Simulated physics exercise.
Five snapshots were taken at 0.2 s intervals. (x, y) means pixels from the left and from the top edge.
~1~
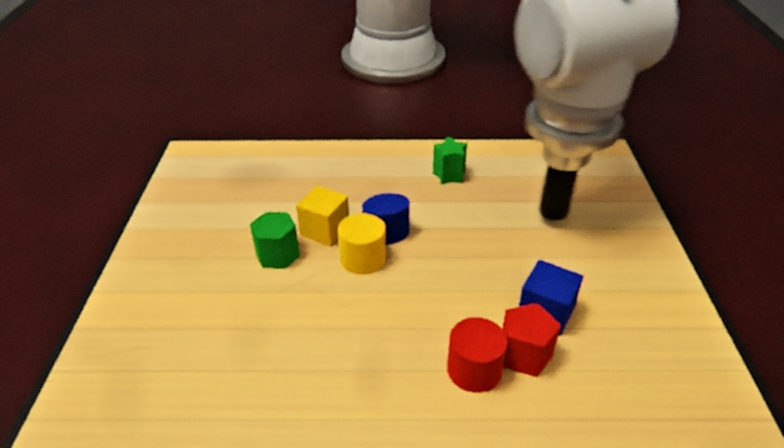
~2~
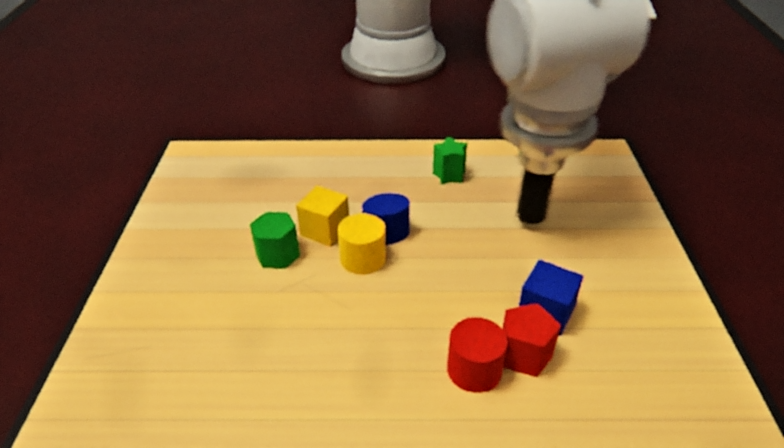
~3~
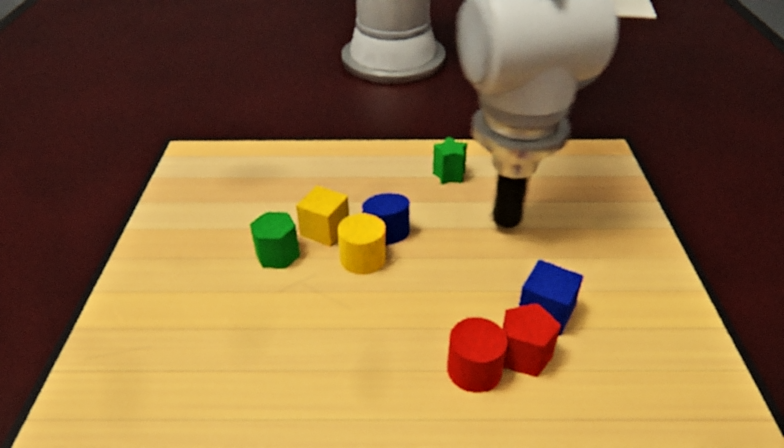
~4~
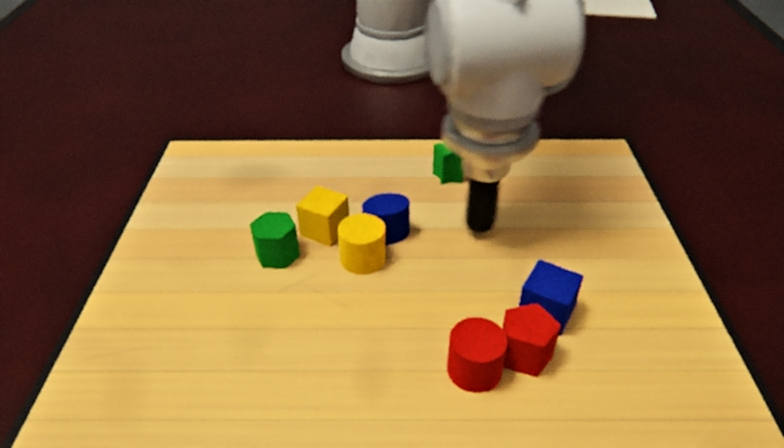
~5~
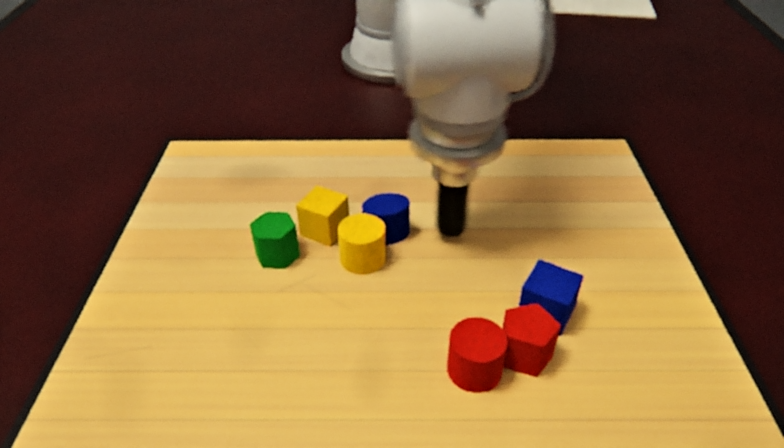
A white robot arm with a black-tipped tool reaches over a pale wooden board on a dark red surface, seen from a fixed, raised view. Green, yellow and blue blocks cluster left of centre, a green star sits near the back edge, and a blue cube and two red blocks lie front right. The arm glides steadily left, passing before the star and hiding it, while the blocks stay still.
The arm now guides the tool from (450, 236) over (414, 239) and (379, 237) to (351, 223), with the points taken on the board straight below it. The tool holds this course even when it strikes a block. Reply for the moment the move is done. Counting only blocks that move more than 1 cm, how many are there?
It's going to be two.
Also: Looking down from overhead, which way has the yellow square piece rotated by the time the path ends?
The twist is anticlockwise.
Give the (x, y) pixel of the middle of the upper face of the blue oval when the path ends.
The middle of its top is at (323, 179).
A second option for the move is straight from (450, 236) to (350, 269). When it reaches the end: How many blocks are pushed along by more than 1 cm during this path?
My guess is one.
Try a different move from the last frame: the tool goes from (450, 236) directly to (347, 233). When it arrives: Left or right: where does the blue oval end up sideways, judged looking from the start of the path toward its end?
It slides rightward.
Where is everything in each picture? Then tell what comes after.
Lower end of the tool (553, 213), tops of blocks, green hexagonal block (272, 224), yellow square piece (322, 200), yellow disc (361, 228), blue oval (386, 203), in the first frame.
Tool (531, 216), blocks as before, in the second frame.
Tool (506, 220), blocks as before, in the third frame.
Tool (480, 224), blocks as before, in the fourth frame.
Tool (451, 228), green hexagonal block (272, 224), yellow square piece (322, 200), yellow disc (361, 228), blue oval (386, 203), in the fifth frame.
On the path given first. One third of the way, tool (414, 231); blue oval (378, 202).
Two thirds of the way, tool (378, 229); yellow square piece (304, 196), turned 40° anticlockwise; yellow disc (357, 229); blue oval (346, 194), turned 30° clockwise.
At the end, tool (351, 215); green hexagonal block not moved; yellow square piece (293, 195), turned 65° anticlockwise; yellow disc (357, 229); blue oval (323, 179), turned 30° clockwise.
